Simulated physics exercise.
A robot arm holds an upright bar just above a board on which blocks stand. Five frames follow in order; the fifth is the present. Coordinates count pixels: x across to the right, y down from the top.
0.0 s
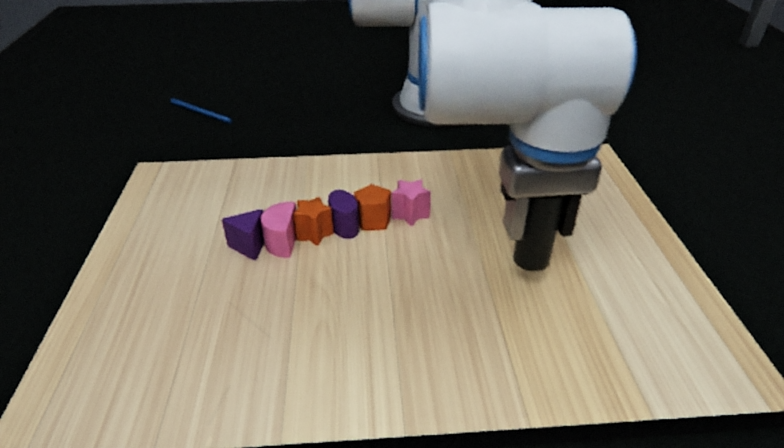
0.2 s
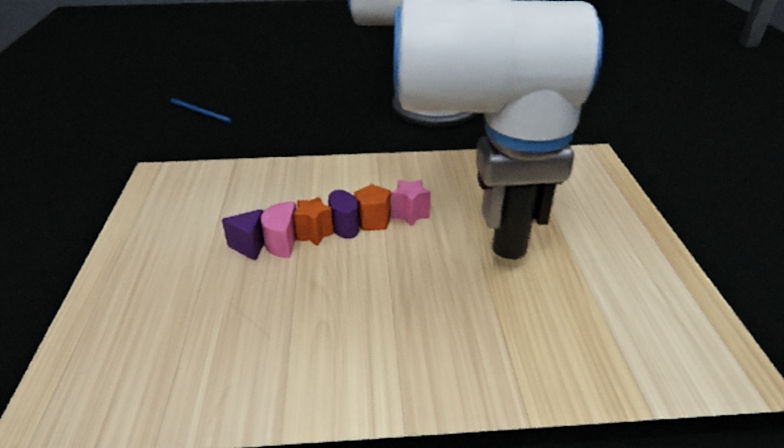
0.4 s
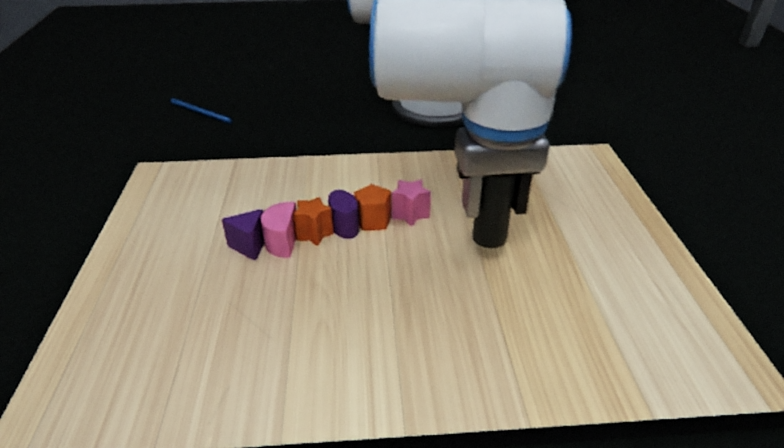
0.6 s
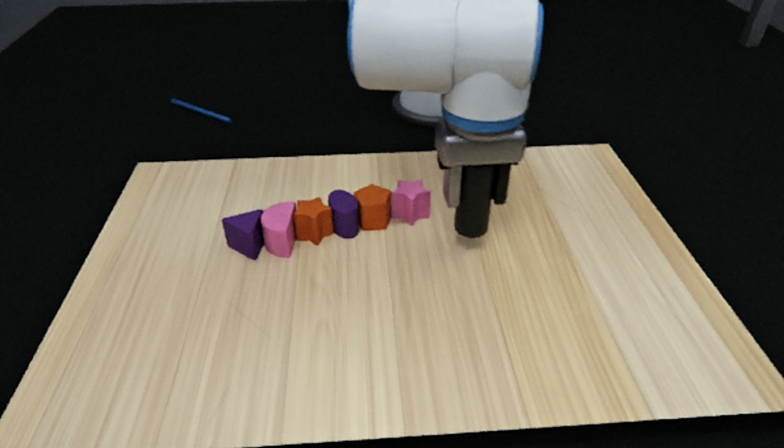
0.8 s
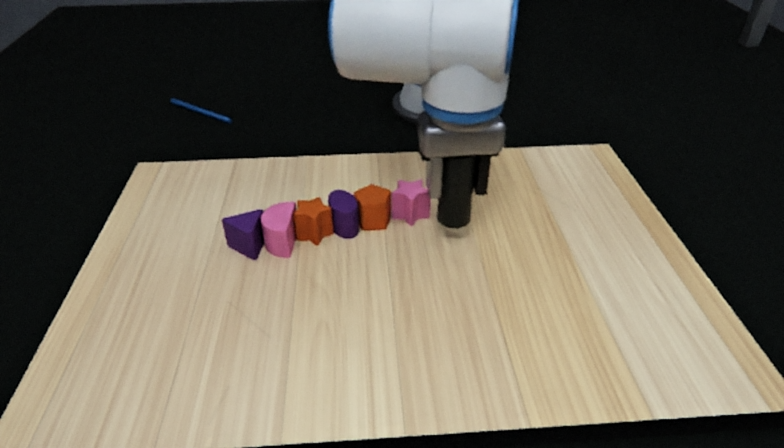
Above a wooden board, a robot arm moves a dark bar left beside still, colourful blocks.
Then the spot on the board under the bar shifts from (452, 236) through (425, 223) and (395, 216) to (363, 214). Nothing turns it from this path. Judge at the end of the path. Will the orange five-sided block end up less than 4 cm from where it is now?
I expect not.
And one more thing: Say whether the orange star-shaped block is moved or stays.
Moved away.
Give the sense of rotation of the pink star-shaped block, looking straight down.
In a top view, it turns clockwise.
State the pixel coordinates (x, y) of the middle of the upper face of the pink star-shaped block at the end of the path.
It comes to (382, 173).
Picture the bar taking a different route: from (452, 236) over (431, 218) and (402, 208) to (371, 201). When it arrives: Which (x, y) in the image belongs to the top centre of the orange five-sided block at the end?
The top centre is at (341, 186).
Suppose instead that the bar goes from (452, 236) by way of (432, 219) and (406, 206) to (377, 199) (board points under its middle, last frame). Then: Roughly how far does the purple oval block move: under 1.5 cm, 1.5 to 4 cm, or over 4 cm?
Displaced less than 1.5 cm.
The first path, step by step. One third of the way, bar at (424, 206); orange five-sided block at (370, 192), turned 15° anticlockwise; pink star-shaped block at (405, 184).
Two thirds of the way, bar at (394, 199); purple oval block at (338, 200), turned 20° anticlockwise; orange five-sided block at (359, 186), turned 40° anticlockwise; pink star-shaped block at (389, 174), turned 30° clockwise.
At the end, bar at (362, 198); orange star-shaped block at (303, 210); purple oval block at (329, 201), turned 30° anticlockwise; orange five-sided block at (331, 181), turned 40° anticlockwise; pink star-shaped block at (382, 173), turned 60° clockwise.
